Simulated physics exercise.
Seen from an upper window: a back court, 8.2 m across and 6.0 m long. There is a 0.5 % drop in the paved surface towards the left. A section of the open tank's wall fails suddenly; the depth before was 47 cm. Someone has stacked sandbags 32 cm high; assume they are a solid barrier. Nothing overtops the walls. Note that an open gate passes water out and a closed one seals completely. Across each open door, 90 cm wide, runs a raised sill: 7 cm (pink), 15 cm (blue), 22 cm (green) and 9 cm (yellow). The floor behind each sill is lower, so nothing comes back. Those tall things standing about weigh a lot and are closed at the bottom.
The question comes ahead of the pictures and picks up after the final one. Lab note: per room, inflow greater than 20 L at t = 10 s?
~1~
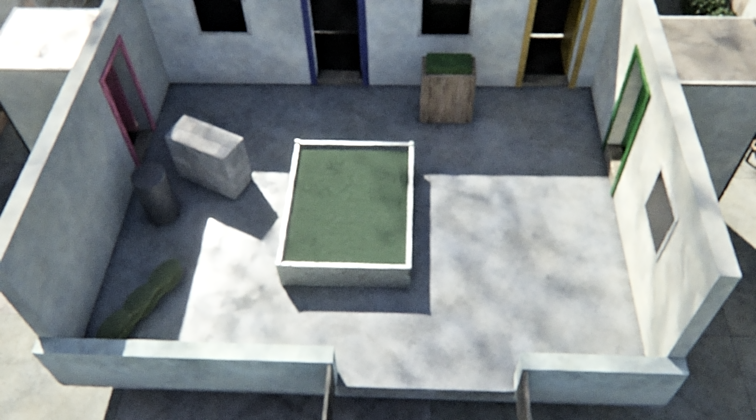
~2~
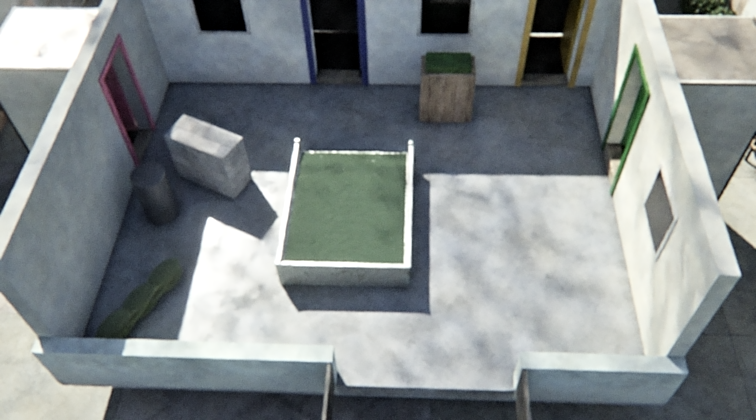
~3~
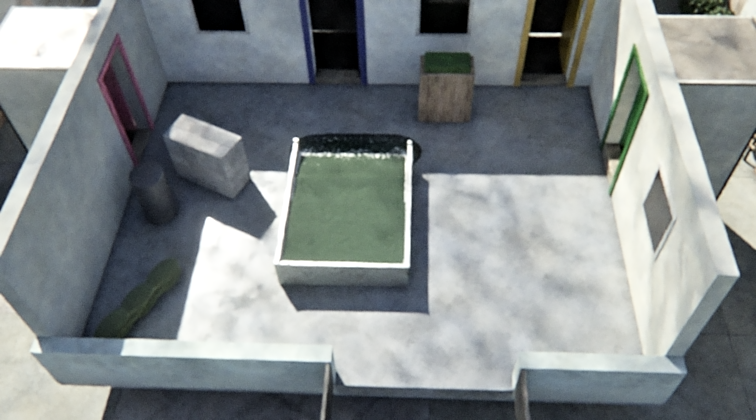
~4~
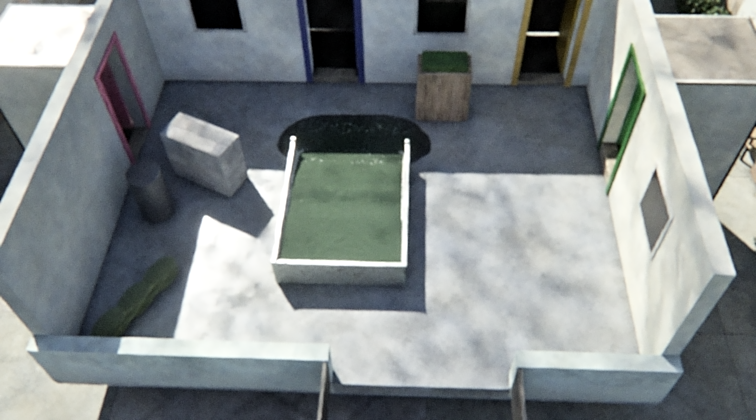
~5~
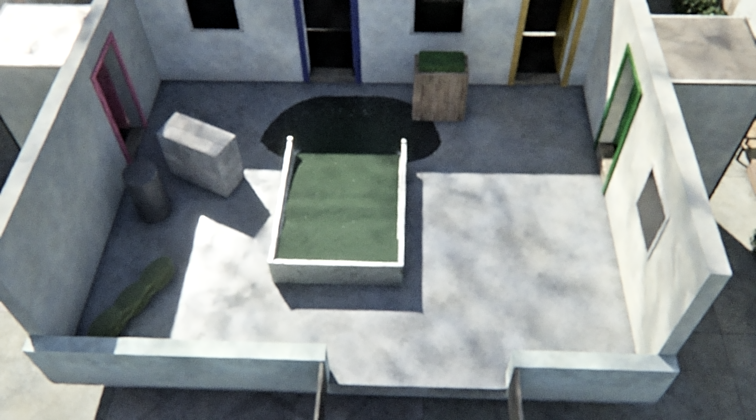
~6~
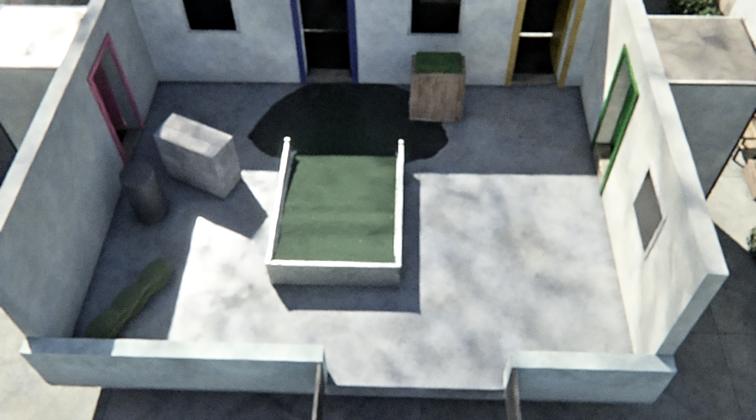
Pink door yes; blue door yes; green door no; yellow door no.
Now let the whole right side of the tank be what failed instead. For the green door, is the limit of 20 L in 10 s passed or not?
Measured against that limit, the green door stays within it.
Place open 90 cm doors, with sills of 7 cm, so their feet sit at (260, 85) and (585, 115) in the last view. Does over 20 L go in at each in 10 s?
In that order: Past it, over.
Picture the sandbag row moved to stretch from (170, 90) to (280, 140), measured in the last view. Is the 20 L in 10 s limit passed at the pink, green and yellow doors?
At the pink door the limit is not reached, at the green door it is not reached, and at the yellow door it is not reached.
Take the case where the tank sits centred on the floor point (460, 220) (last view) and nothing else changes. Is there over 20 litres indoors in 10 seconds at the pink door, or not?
Then pink overshoots.
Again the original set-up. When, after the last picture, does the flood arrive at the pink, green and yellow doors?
Arrival times: Pink 2.4 seconds, green 2.8 seconds, yellow 1.6 seconds.
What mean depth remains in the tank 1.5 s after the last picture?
21 cm.
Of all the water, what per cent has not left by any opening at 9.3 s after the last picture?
90 %.
Then, 0.7 s after the last picture water covers 15 % of the floor and is deepest (30 cm) near (350, 86); pink door not reached, blue door 28 cm at the sill, 19 L in, green door not reached, yellow door not reached.
Then, 1.5 s after the last picture water covers 25 % of the floor and is deepest (30 cm) near (358, 99); pink door not reached, blue door 29 cm at the sill, 67 L in, green door not reached, yellow door not reached.
Then, 2.8 s after the last picture water covers 35 % of the floor and is deepest (26 cm) near (167, 84); pink door 9 cm at the sill, 0 L in, blue door 22 cm at the sill, 132 L in, green door 3 cm at the sill, 0 L in, yellow door 5 cm at the sill, 0 L in.
Then, 5.3 s after the last picture water covers 60 % of the floor and is deepest (18 cm) near (64, 361); pink door 12 cm at the sill, 22 L in, blue door 9 cm at the sill, 146 L in, green door 6 cm at the sill, 0 L in, yellow door 5 cm at the sill, 1 L in.
Then, 9.3 s after the last picture water covers 90 % of the floor and is deepest (10 cm) near (64, 361); pink door 9 cm at the sill, 54 L in, blue door 4 cm at the sill, 147 L in, green door 3 cm at the sill, 0 L in, yellow door 4 cm at the sill, 1 L in.
